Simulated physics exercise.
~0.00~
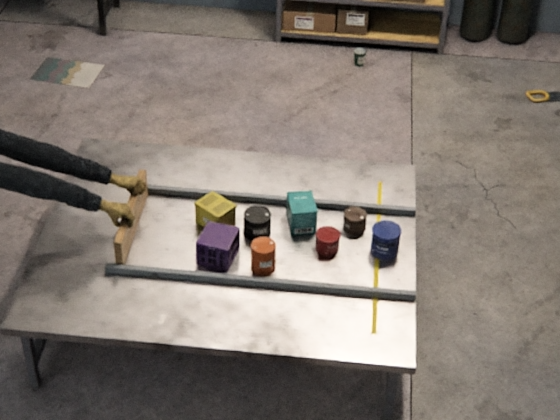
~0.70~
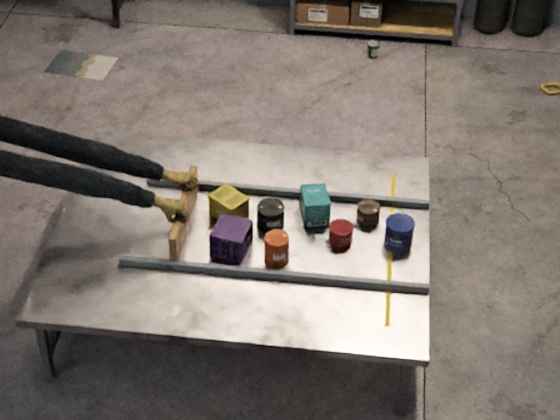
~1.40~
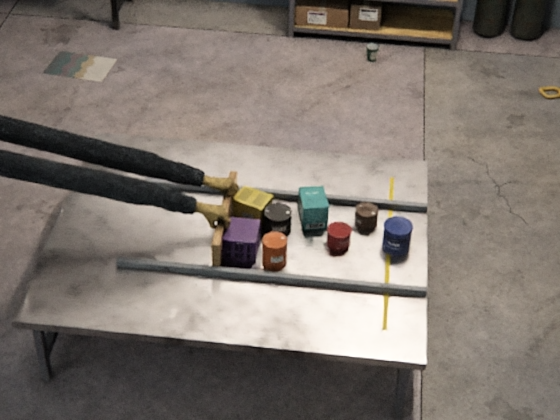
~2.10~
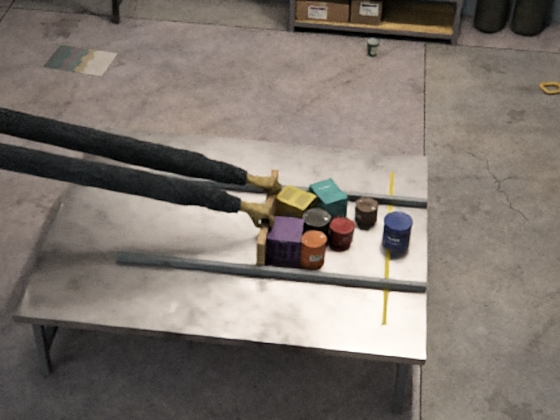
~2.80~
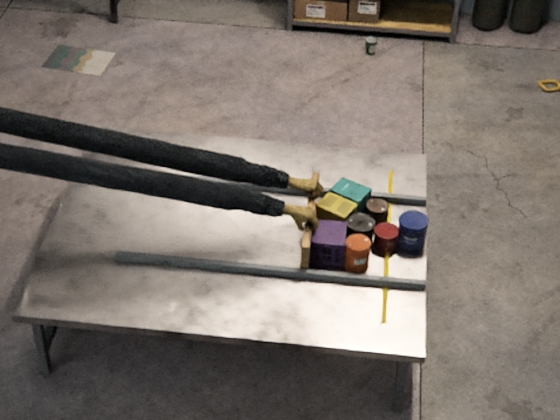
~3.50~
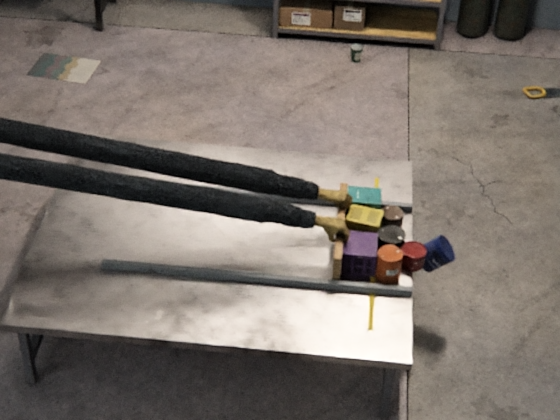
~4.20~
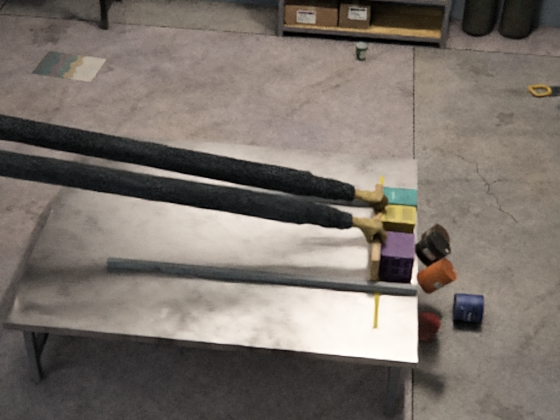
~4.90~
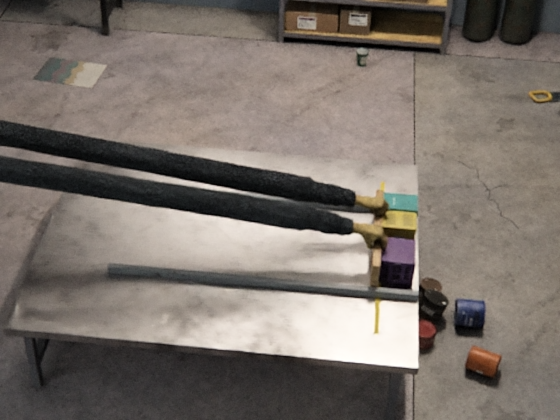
The clip opens on a pale table where two gloved hands hold an upright plank behind a scattered group of boxes and canisters, with a yellow tape strip near the right edge. The hands slide the plank right, reaching the yellow and purple boxes first. The objects bunch together, sweeping up the teal box and the canisters. As the cluster crosses the tape, the blue canister tips over the edge, and the black, orange, red and brown ones follow. The plank stops near the tape, leaving three boxes at the brink and five canisters on the floor.
